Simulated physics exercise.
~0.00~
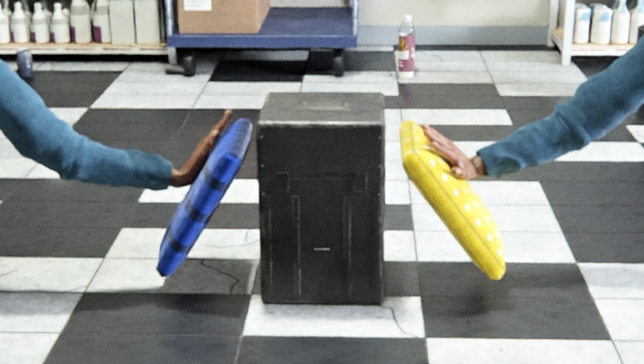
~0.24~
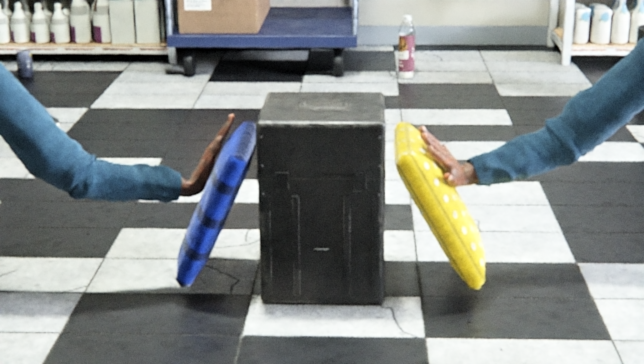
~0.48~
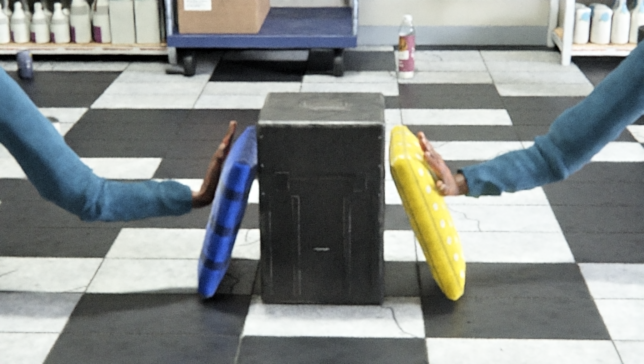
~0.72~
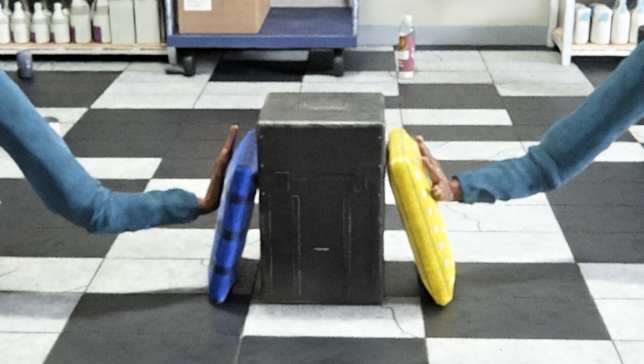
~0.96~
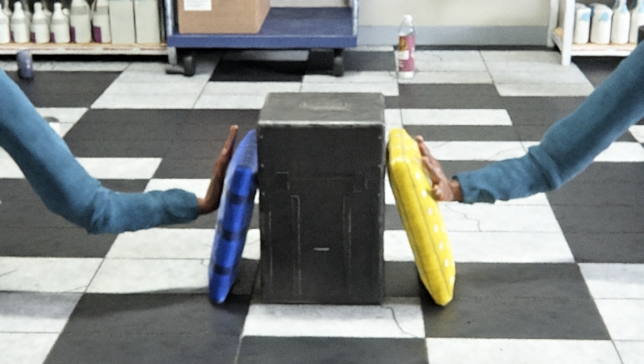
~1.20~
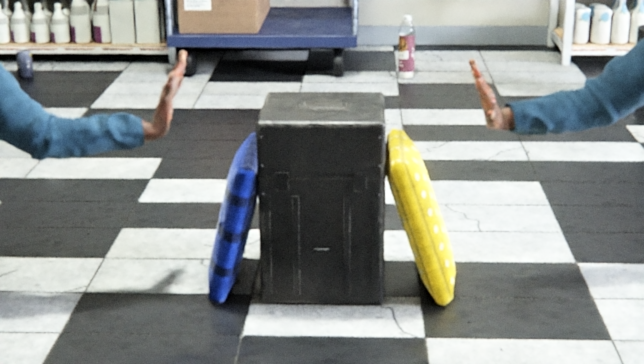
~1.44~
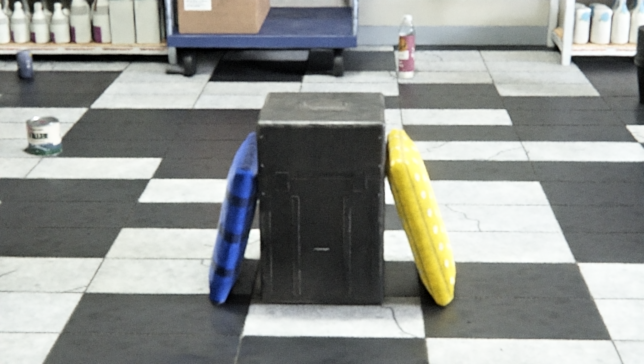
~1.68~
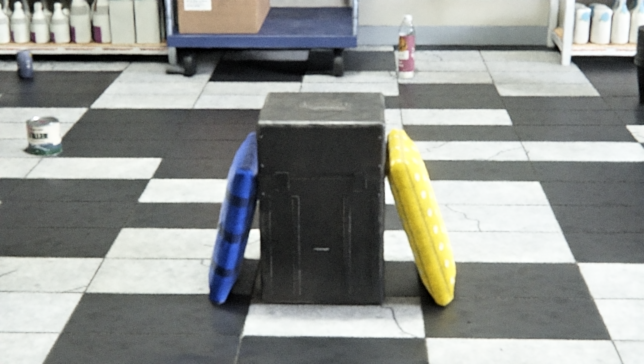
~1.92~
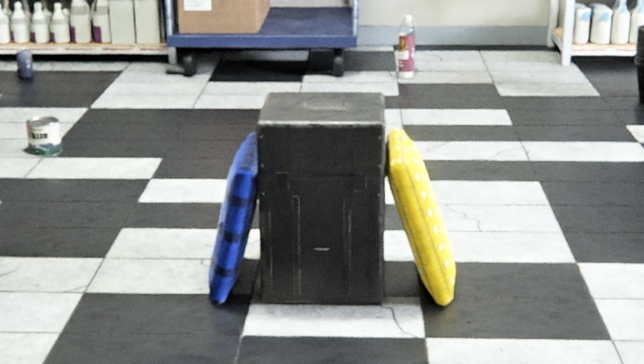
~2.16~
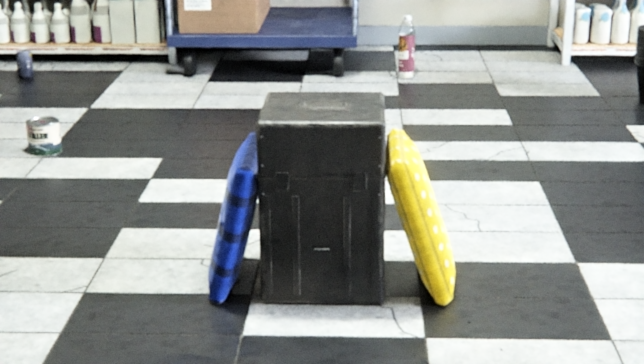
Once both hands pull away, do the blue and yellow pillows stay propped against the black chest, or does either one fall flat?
Both pillows stay propped. The blue one keeps leaning on the left side of the chest and the yellow one on the right.
